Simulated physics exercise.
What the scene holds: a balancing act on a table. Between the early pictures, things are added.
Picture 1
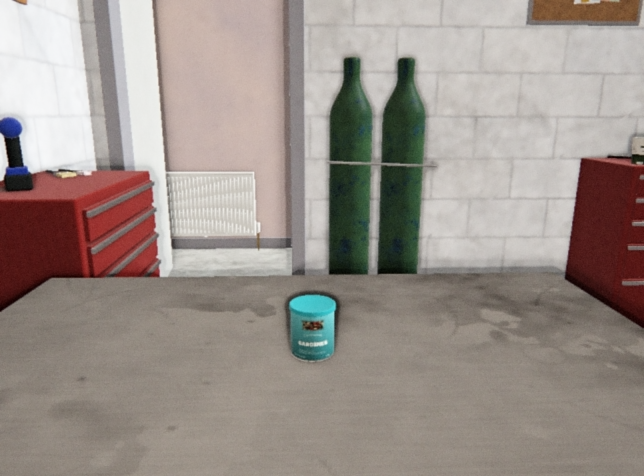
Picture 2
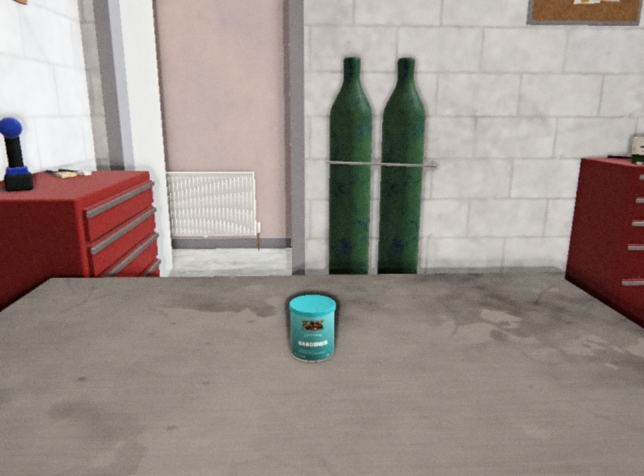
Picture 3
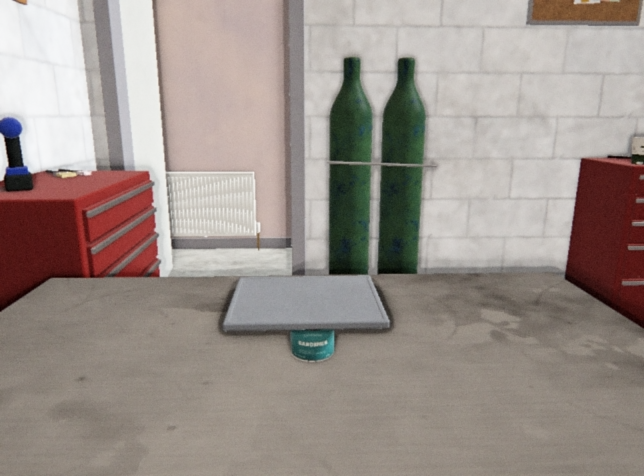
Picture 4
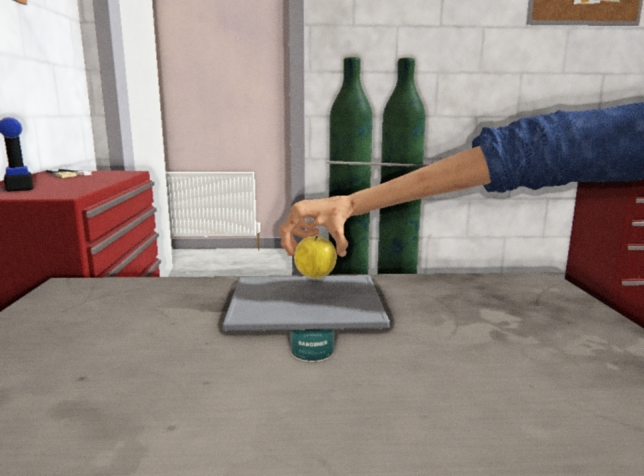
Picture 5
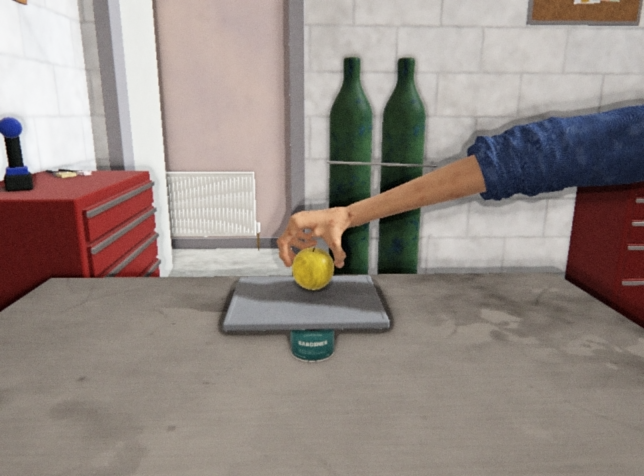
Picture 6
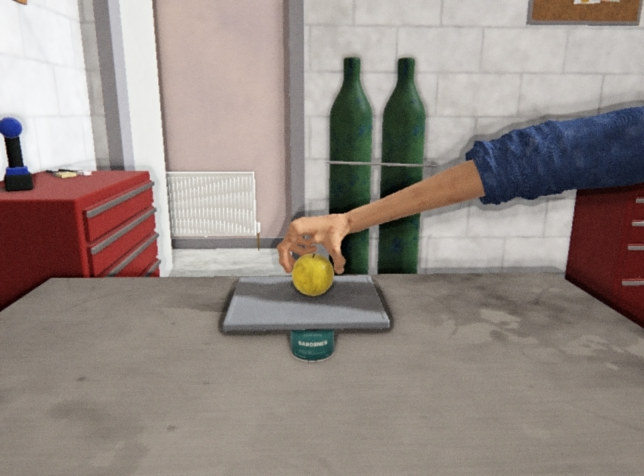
A hand lowers a yellow apple onto a grey lid on top of a teal can.
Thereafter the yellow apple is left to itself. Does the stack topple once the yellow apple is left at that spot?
No, it stays standing.
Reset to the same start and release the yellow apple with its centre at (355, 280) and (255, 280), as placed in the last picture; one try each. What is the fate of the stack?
First try: Stands; second try: Topples.
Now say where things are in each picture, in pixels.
The last thing is not in view yet, in the first frame.
The last thing is not in view yet, in the second frame.
The last thing is not in view yet; grey lid (306, 300), in the third frame.
Coming down; yellow apple (316, 257); grey lid (306, 300), in the fourth frame.
Coming down; yellow apple (313, 268); grey lid (306, 300), in the fifth frame.
In place under the hand; yellow apple (313, 275); grey lid (306, 300), in the sixth frame.
Then, 0.80 s later than the last frame, all is still.
Then, 1.70 s later than the last frame, yellow apple resting near (313, 275).
When it is over, all 3 as before. End places, in pixels of the last picture, yellow apple near (313, 275). The stack holds.
